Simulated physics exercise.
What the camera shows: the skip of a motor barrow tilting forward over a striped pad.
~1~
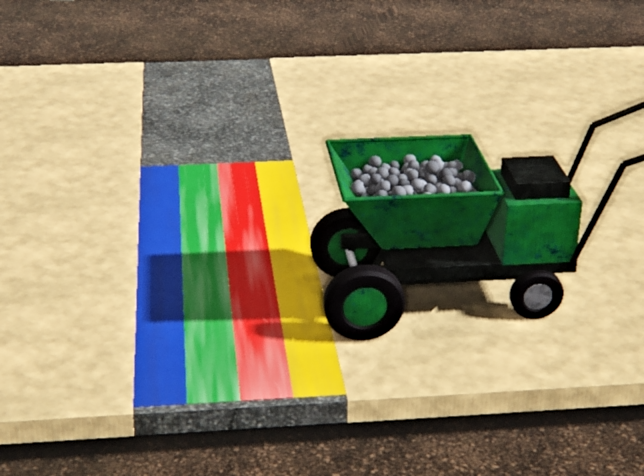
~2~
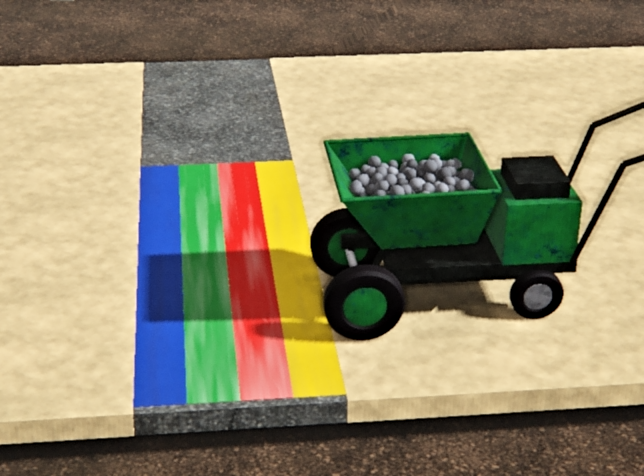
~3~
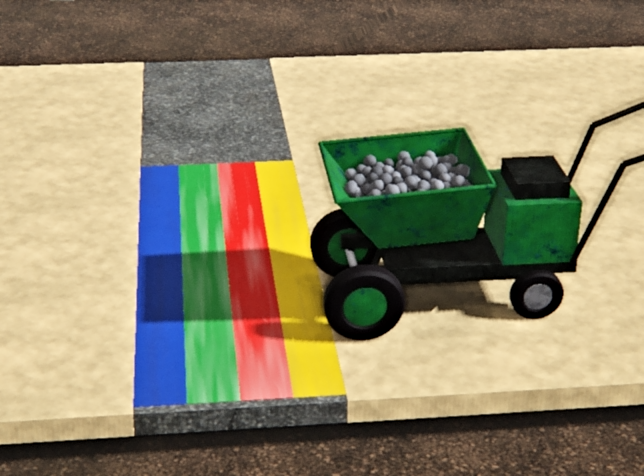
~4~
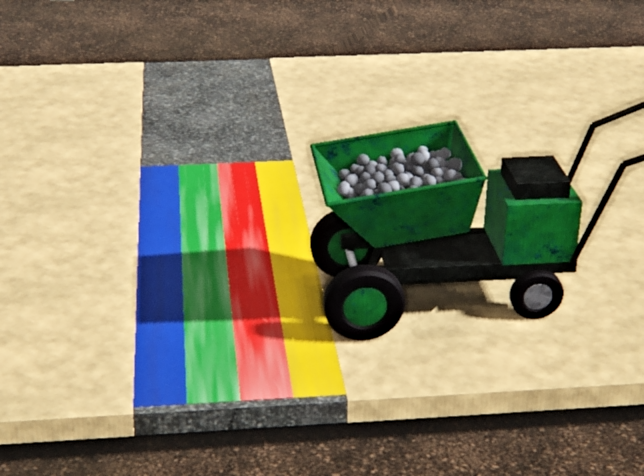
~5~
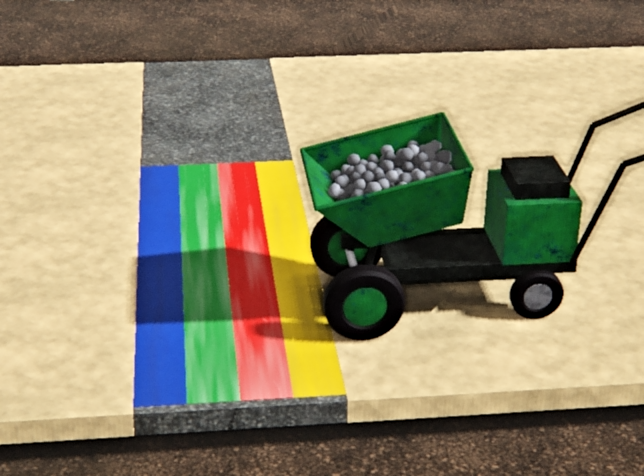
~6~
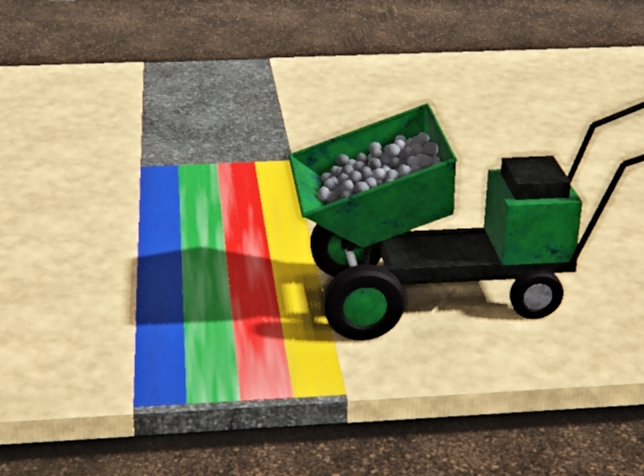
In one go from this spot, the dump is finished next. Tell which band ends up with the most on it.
The most ends up on green.
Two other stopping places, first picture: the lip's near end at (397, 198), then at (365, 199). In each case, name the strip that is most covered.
I would say the red strip the first time, then green the next.
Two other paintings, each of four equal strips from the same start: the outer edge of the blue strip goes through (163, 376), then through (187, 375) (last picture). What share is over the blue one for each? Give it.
Respectively 30 and 30 percent.
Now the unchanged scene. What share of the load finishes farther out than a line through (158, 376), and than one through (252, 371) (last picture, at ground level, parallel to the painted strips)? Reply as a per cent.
First roughly 30 percent, then 90 percent.
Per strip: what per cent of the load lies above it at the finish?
The yellow strip carries 0 per cent, the red strip 10 per cent, the green strip 40 per cent and the blue strip 30 per cent.
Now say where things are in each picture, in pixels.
The first frame shows lip of the skip at (345, 200), level; top of the load at (420, 187), round cobbles; yellow strip at (314, 364); red strip at (263, 366); green strip at (212, 369); blue strip at (160, 372).
The second frame shows lip of the skip at (343, 201), level; top of the load at (419, 186).
The third frame shows lip of the skip at (337, 202), tipped barely; top of the load at (415, 184).
The fourth frame shows lip of the skip at (328, 205), tipped a little; top of the load at (426, 179).
The fifth frame shows lip of the skip at (317, 209), tipped a little; top of the load at (416, 174).
The sixth frame shows lip of the skip at (304, 216), tipped clearly; top of the load at (413, 162); yellow strip at (314, 364); red strip at (263, 366); green strip at (212, 369); blue strip at (160, 372).
Soon after the last picture, skip tipped steeply; all in the skip.
A little later, skip tipped right over; about half in the skip; a stray few over the red strip; about a third over the green strip; a small part over the blue strip; a stray few off the paint.
Later still, skip tipped right over; a small part in the skip; a small part over the red strip; about a third over the green strip; about a quarter over the blue strip; a small part off the paint.
At rest, skip tipped right over; a small part in the skip; none over the yellow strip; a small part over the red strip; about a third over the green strip; about a quarter over the blue strip; a small part off the paint.
